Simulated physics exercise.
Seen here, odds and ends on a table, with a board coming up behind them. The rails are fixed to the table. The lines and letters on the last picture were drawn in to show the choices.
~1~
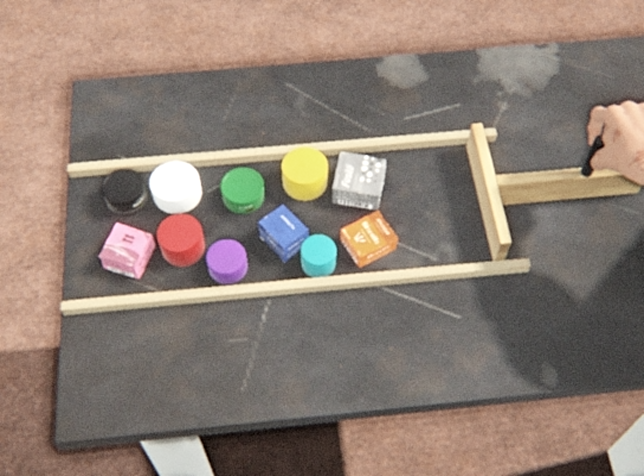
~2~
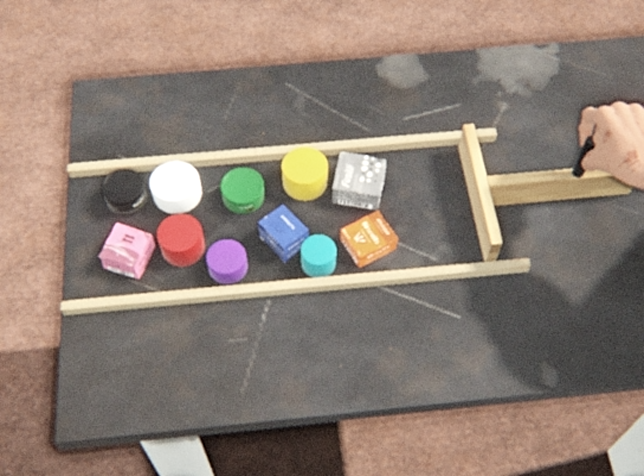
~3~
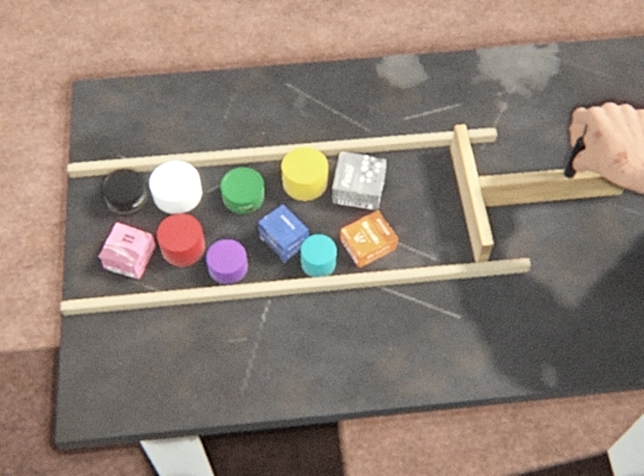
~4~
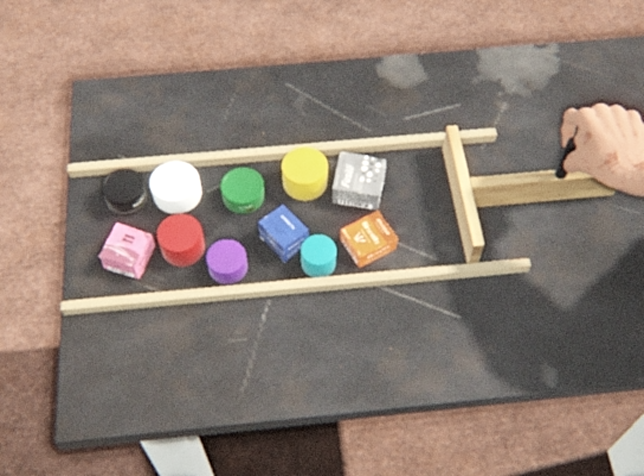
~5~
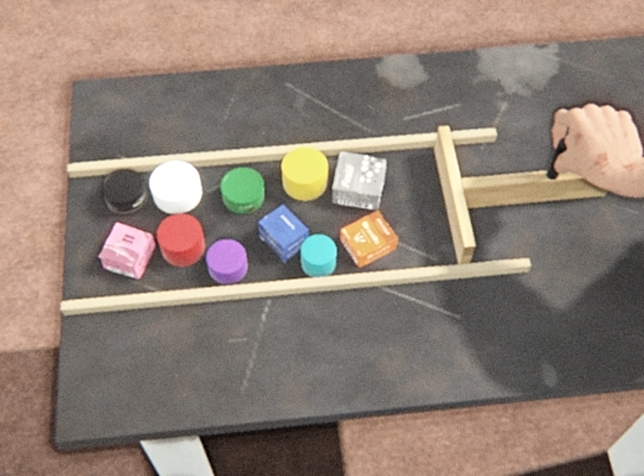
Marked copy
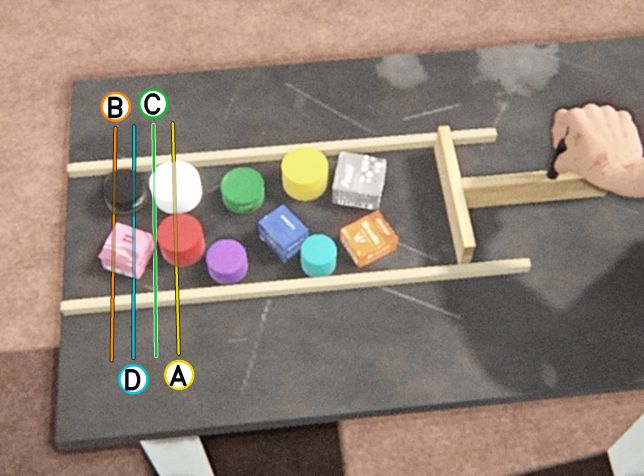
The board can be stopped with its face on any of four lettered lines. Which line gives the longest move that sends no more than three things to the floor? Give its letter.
It should halt at A.
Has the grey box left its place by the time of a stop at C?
Yes.
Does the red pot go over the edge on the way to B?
Yes.
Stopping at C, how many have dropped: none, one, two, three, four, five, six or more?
By then, five.
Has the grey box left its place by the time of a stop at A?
Yes.
On the marked copy, A at (176, 230); B at (114, 235); C at (155, 231); D at (134, 233).
With A. Early on, board (357, 192); turquoise tin (301, 263); yellow pot (276, 177).
Further on, board (254, 201); black tub (86, 192); pink box (105, 252).
At the end, board (175, 208); pink box over the edge; black tub over the edge; three fallen.
As for the rest, B drops eight; C drops five; D drops six.
